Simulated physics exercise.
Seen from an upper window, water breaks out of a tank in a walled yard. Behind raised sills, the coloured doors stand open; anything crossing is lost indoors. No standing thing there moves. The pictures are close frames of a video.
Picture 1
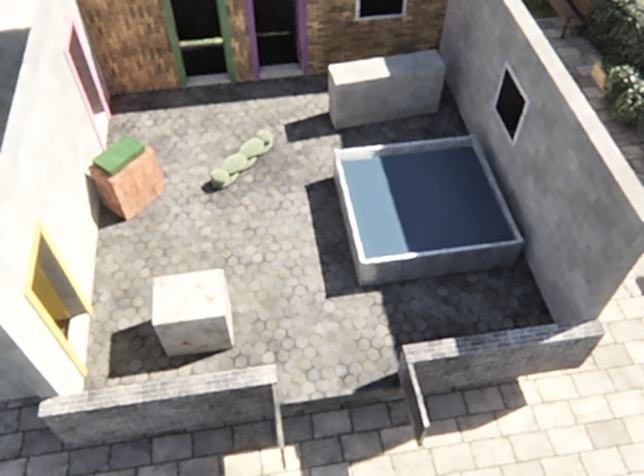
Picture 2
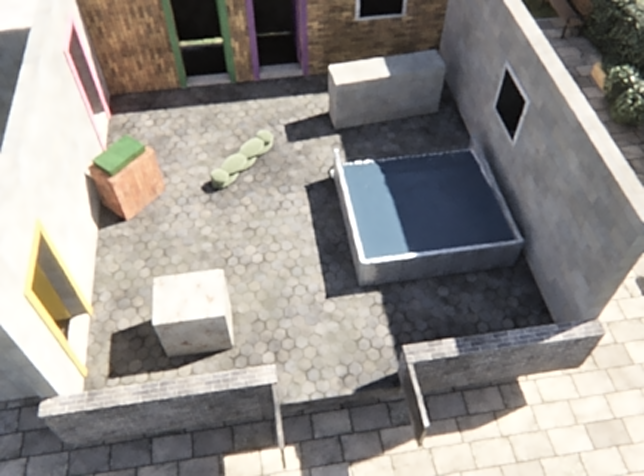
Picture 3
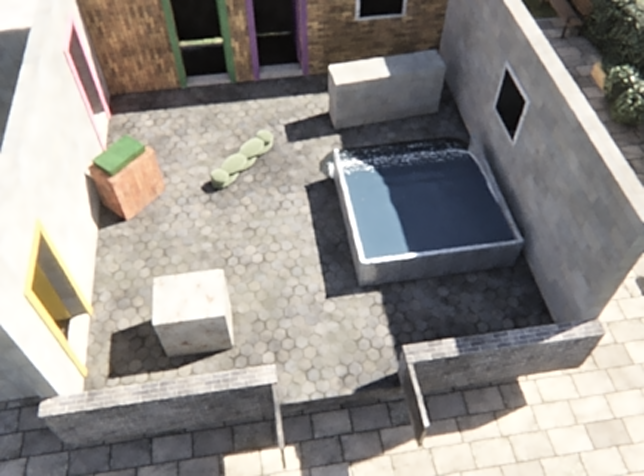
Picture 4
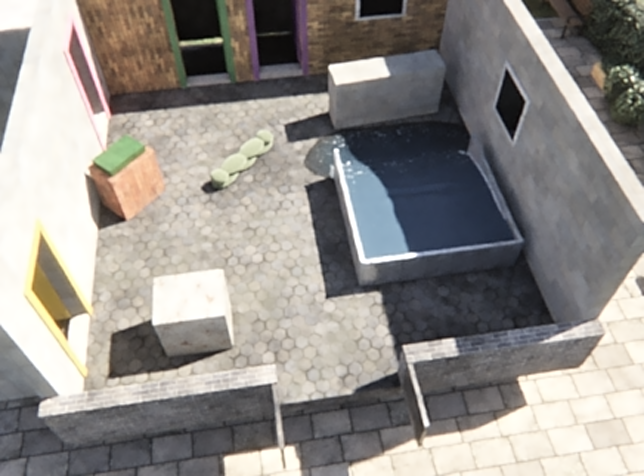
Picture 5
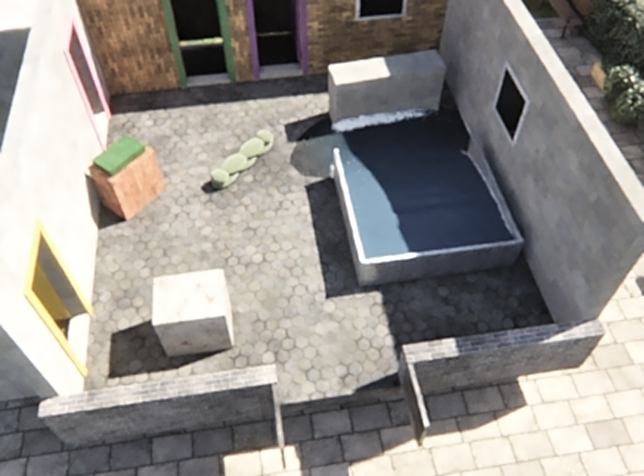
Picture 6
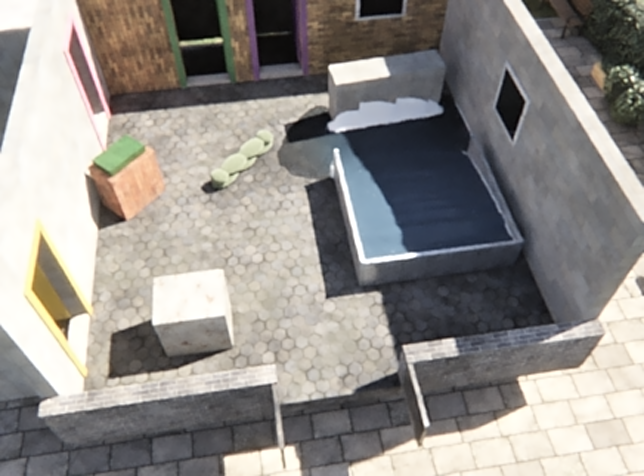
Walled paved yard with a tank of still water, then water breaking over its far side and spreading against a pale block.
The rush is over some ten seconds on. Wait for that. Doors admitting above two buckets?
I expect the purple door to stay within two buckets, I expect the yellow door to stay within two buckets, I expect the green door to go over the limit, I expect the pink door to stay within two buckets.
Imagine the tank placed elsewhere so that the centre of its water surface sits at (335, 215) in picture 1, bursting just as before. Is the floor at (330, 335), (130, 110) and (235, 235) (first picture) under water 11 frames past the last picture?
Parched, parched, soaked.
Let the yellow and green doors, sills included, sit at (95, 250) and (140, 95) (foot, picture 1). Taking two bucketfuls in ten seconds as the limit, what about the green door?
Green: Exceeds the limit.
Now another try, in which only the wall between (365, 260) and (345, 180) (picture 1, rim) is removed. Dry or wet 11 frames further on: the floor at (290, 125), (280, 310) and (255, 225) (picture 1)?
Taken in turn they're unwetted, swamped and swamped.
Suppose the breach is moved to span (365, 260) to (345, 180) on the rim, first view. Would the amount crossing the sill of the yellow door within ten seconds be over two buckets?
With the breach moved, the yellow one crosses the threshold.
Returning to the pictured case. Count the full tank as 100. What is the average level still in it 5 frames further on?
About 60 per cent.
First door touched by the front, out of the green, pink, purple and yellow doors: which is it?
I say the purple one.
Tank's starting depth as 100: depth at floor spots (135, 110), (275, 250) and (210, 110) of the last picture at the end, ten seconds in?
I'd put them at close to 16 per cent, then 6 per cent, then 16 per cent.
A moment on, water covers 20 % of the floor; the purple door wet at the sill, nothing in, the yellow door not reached, the green door not reached, the pink door not reached.
Next, water covers 30 % of the floor; the purple door wet at the sill, nothing in, the yellow door not reached, the green door wet at the sill, nothing in, the pink door not reached.
Then, water covers 50 % of the floor; the purple door wet at the sill, nothing in, the yellow door not reached, the green door over two buckets in, the pink door wet at the sill, nothing in.
Later, water covers 85 % of the floor; the purple door wet at the sill, nothing in, the yellow door wet at the sill, nothing in, the green door over two buckets in, the pink door wet at the sill, nothing in.
In the end, water covers 95 % of the floor; the purple door wet at the sill, nothing in, the yellow door wet at the sill, nothing in, the green door over two buckets in, the pink door wet at the sill, nothing in.
